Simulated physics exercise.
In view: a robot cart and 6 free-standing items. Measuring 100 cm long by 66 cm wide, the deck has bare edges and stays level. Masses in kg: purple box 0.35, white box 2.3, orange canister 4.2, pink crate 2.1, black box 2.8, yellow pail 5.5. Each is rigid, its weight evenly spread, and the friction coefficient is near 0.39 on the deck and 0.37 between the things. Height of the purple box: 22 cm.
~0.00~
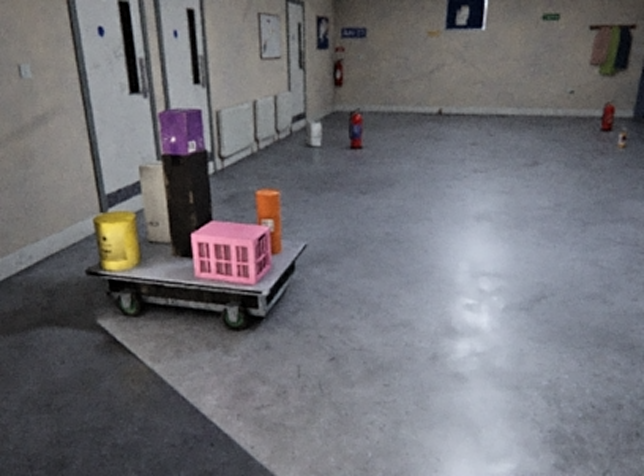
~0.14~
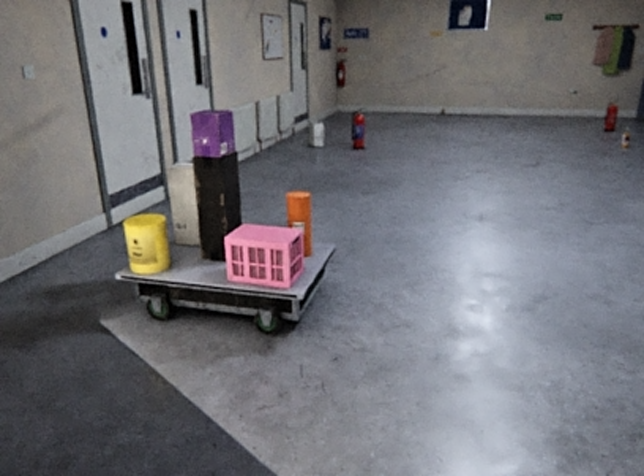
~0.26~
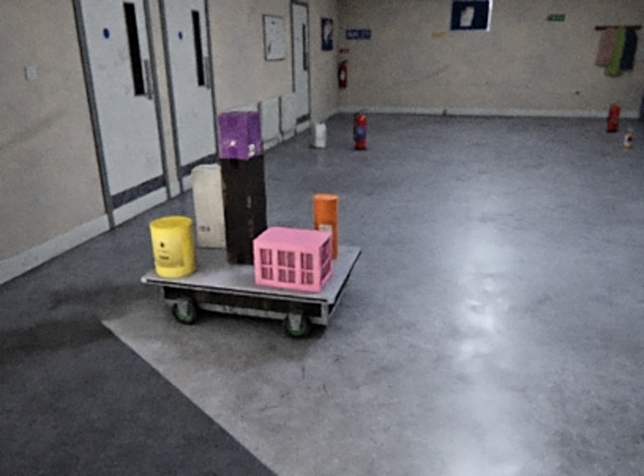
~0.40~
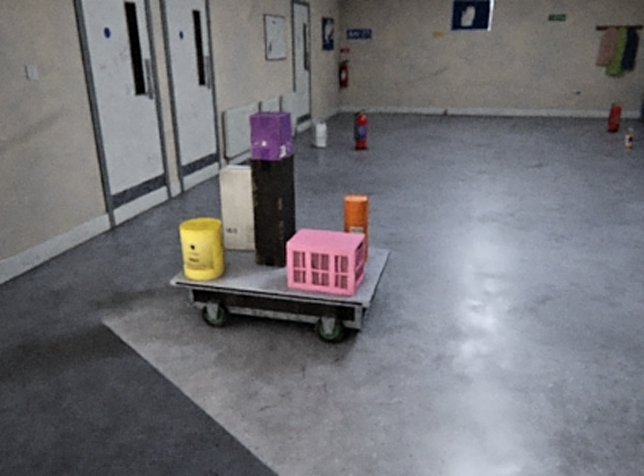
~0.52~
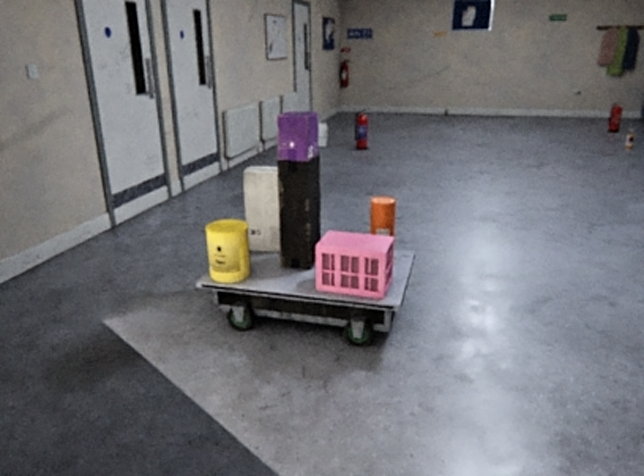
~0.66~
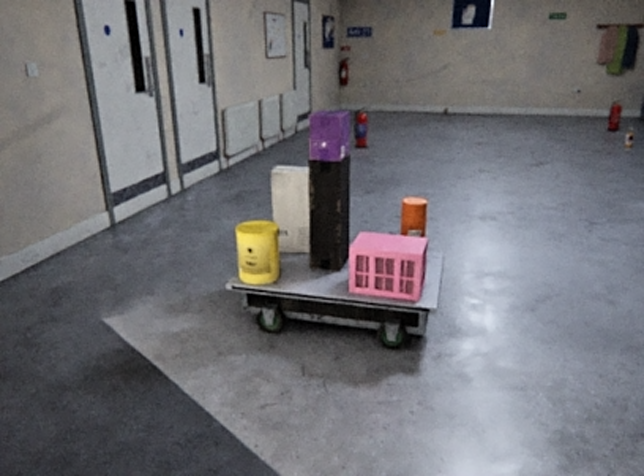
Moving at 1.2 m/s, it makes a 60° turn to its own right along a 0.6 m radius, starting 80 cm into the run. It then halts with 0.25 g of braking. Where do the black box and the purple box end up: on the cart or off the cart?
At the end, the black box is still on the deck, the purple box is still on the deck.
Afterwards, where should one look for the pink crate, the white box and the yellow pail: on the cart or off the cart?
Final state - the pink crate stays within bounds; the white box stays within bounds; the yellow pail stays within bounds.
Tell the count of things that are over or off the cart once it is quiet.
The count is 1.
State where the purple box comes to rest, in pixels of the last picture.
It finishes at roughly (519, 193).
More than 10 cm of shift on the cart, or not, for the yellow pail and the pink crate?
Yellow pail: Remains in place. Pink crate: Is displaced.
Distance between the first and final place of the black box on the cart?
About 0 cm.
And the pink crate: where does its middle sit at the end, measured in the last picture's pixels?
It finishes around (559, 435).
After 1.16 s, 139 cm covered, turned 42°; orange canister now off the cart; purple box moved 2 cm near (435, 151); pink crate moved 16 cm.
After 1.56 s, 185 cm covered, turned 60°; pink crate moved 17 cm.
In the end (3.8 s), off the cart, orange canister; not toppled but over 10 cm from the start, pink crate; the other 4 under 10 cm from the start. In the last view, black box near (504, 308), purple box near (519, 193).
